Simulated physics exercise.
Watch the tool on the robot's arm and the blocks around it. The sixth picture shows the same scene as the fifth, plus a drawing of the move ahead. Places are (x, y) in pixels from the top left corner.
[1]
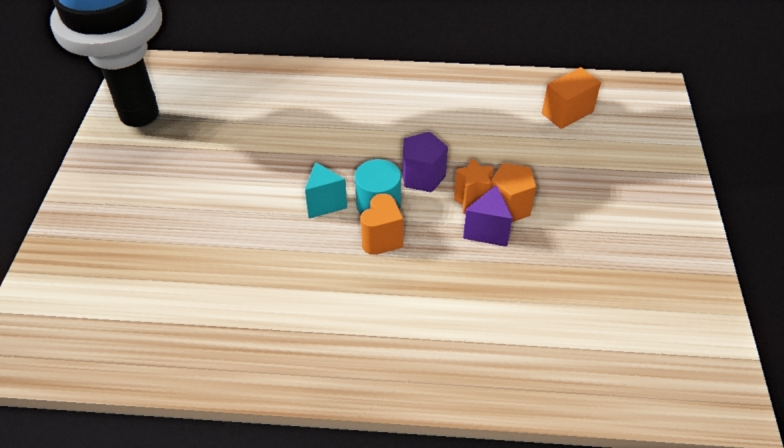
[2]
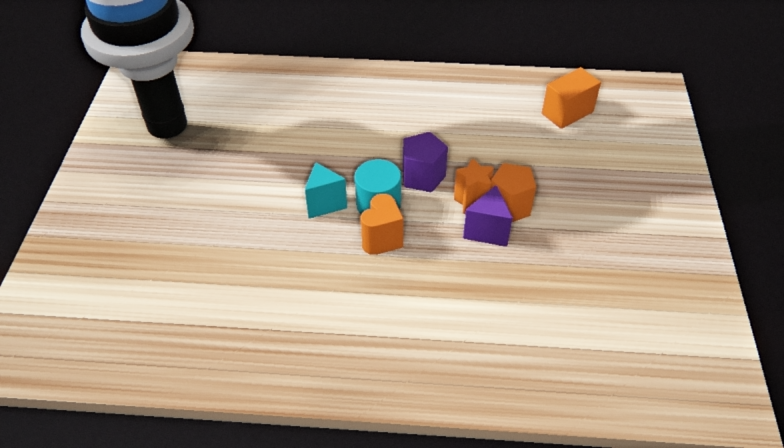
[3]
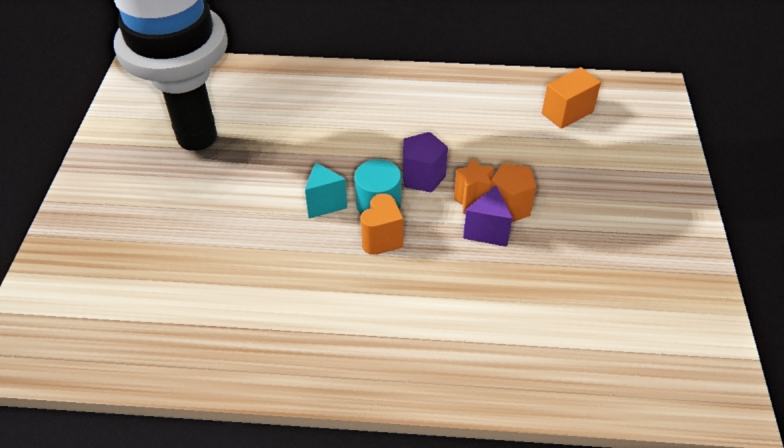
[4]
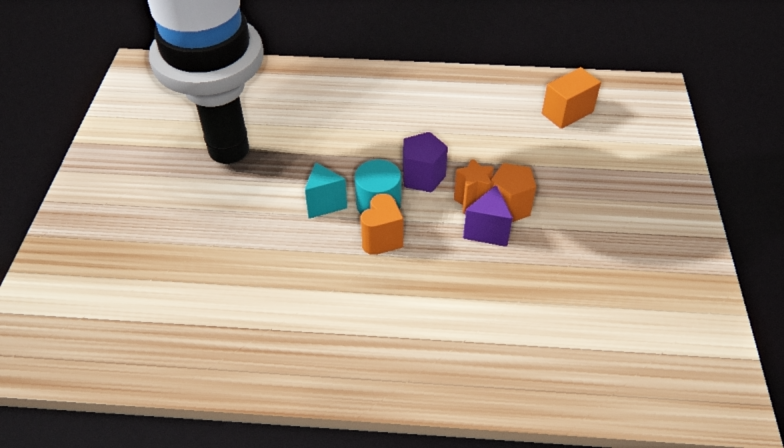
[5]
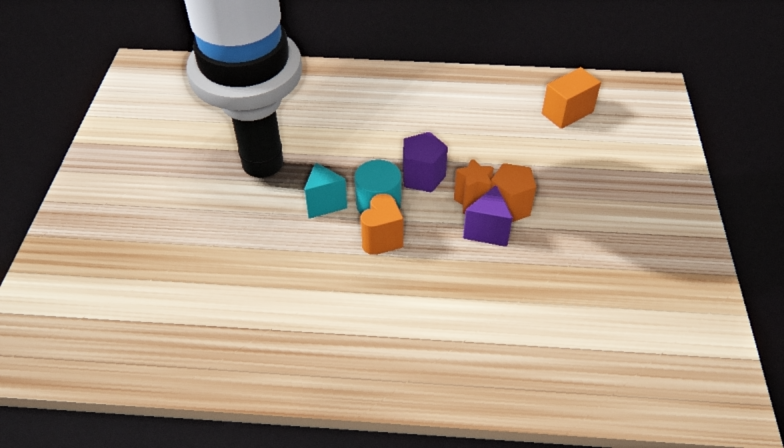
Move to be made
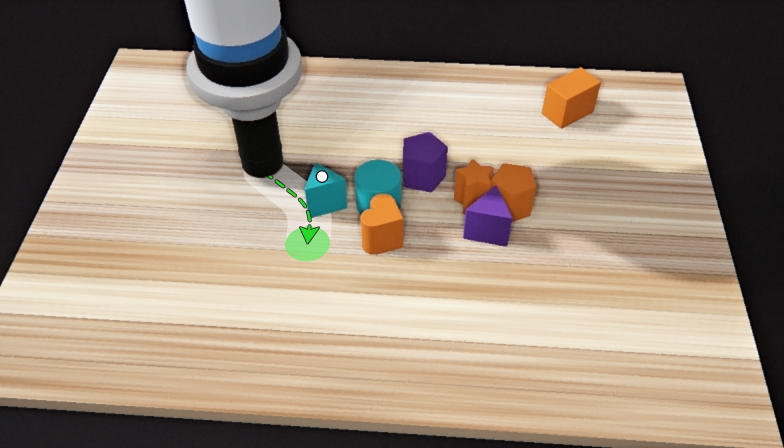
Robot arm with a black cylindrical tool moving right and nearer across a wooden board, beside unmoving turquoise, orange and purple blocks.
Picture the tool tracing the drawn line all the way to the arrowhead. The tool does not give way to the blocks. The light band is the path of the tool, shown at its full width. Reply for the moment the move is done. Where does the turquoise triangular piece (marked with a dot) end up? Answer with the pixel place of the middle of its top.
The centre of its top will be at (342, 193).
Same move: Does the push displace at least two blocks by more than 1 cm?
I'd say no.
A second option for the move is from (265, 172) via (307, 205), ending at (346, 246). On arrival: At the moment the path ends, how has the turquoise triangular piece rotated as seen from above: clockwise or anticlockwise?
The twist is anticlockwise.
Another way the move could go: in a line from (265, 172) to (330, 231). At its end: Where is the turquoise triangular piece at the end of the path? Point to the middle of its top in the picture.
It should be at about (364, 200).
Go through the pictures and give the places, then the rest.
The first frame shows tool's lower end (140, 115); turquoise triangular piece (322, 177); turquoise cylinder (378, 175).
The second frame shows tool (168, 126); blocks still.
The third frame shows tool (198, 138); blocks still.
The fourth frame shows tool (229, 151); blocks still.
The fifth frame shows tool (263, 164); turquoise triangular piece (322, 177); turquoise cylinder (378, 175).
Drawn move, from (265, 172) through (289, 191) and (309, 214) to (308, 244); the dot is on the turquoise triangular piece.
The first path, step by step. Halfway along, tool (300, 193); turquoise triangular piece (329, 181).
At the end, tool (307, 236); turquoise triangular piece (342, 193), turned 15° anticlockwise; turquoise cylinder still.
